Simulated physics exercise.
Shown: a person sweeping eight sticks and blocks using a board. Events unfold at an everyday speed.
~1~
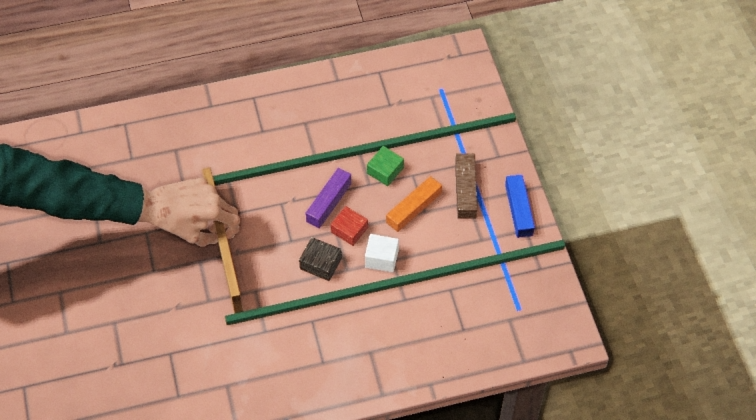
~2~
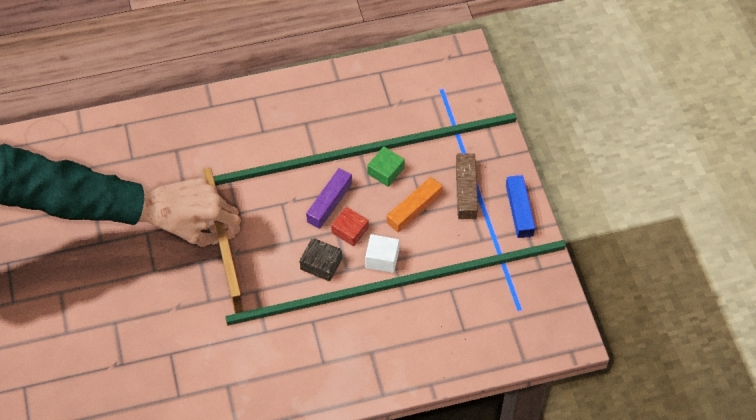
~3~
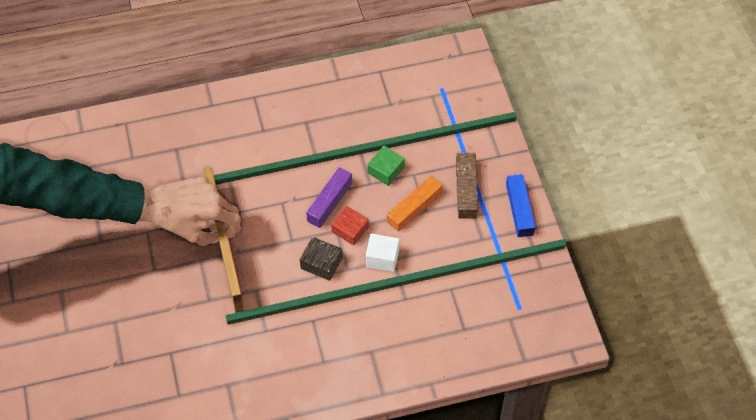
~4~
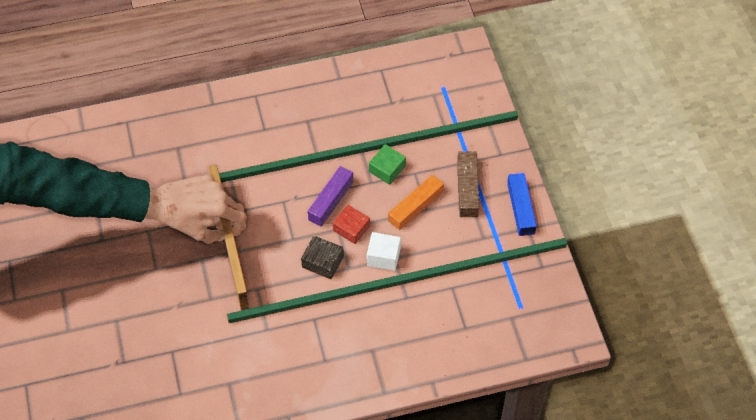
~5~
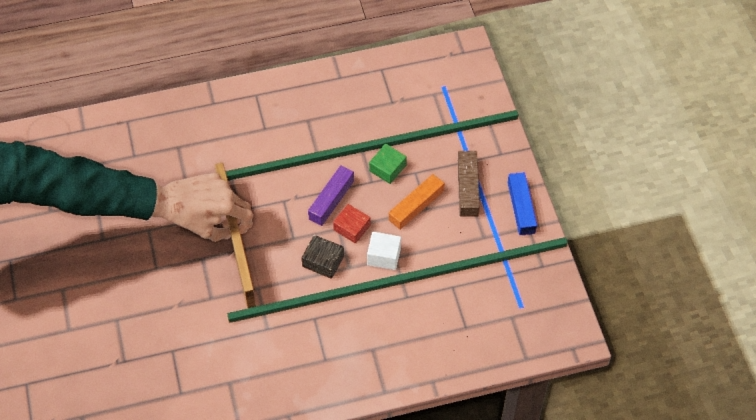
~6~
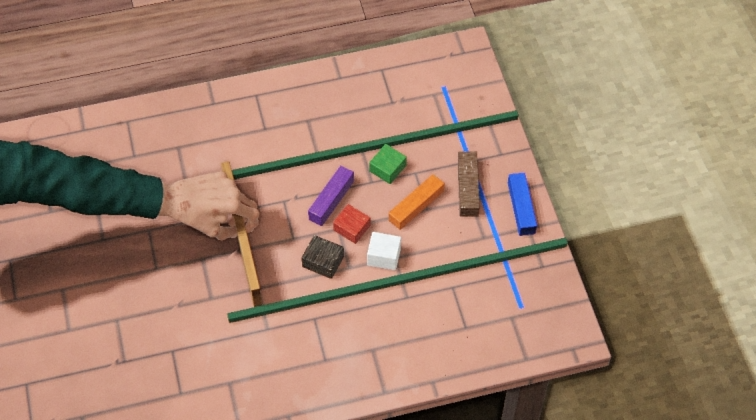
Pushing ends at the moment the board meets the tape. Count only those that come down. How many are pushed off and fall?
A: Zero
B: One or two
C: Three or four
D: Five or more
The answer is B.
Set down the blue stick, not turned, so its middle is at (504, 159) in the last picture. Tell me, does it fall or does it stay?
It drops down.
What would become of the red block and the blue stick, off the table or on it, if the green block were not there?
As for the red block, it is left in place; as for the blue stick, it topples off.
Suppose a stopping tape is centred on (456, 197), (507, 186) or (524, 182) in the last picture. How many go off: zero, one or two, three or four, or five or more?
The falls would be none at all; three to four; at least five.
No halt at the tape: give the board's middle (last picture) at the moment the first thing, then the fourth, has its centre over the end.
At the first moment about (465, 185), at the next about (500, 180).
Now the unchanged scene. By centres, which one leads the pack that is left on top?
It's the orange bar that ends up nearest.
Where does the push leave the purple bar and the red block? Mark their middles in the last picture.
Middles: Around (476, 153) and around (503, 186).
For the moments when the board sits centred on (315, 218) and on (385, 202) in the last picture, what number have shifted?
I make it 2 at the first spot and 6 at the other.
Early on, none off yet; blue stick at rest near (522, 204); brown bar at rest near (469, 184); orange bar at rest near (417, 202).
A while later, none off yet; blue stick at rest near (522, 204); brown bar moving near (477, 183); orange bar travelled about its own width near (455, 195).
Finally, the number that fall off is one or two; lost, brown bar and blue stick.
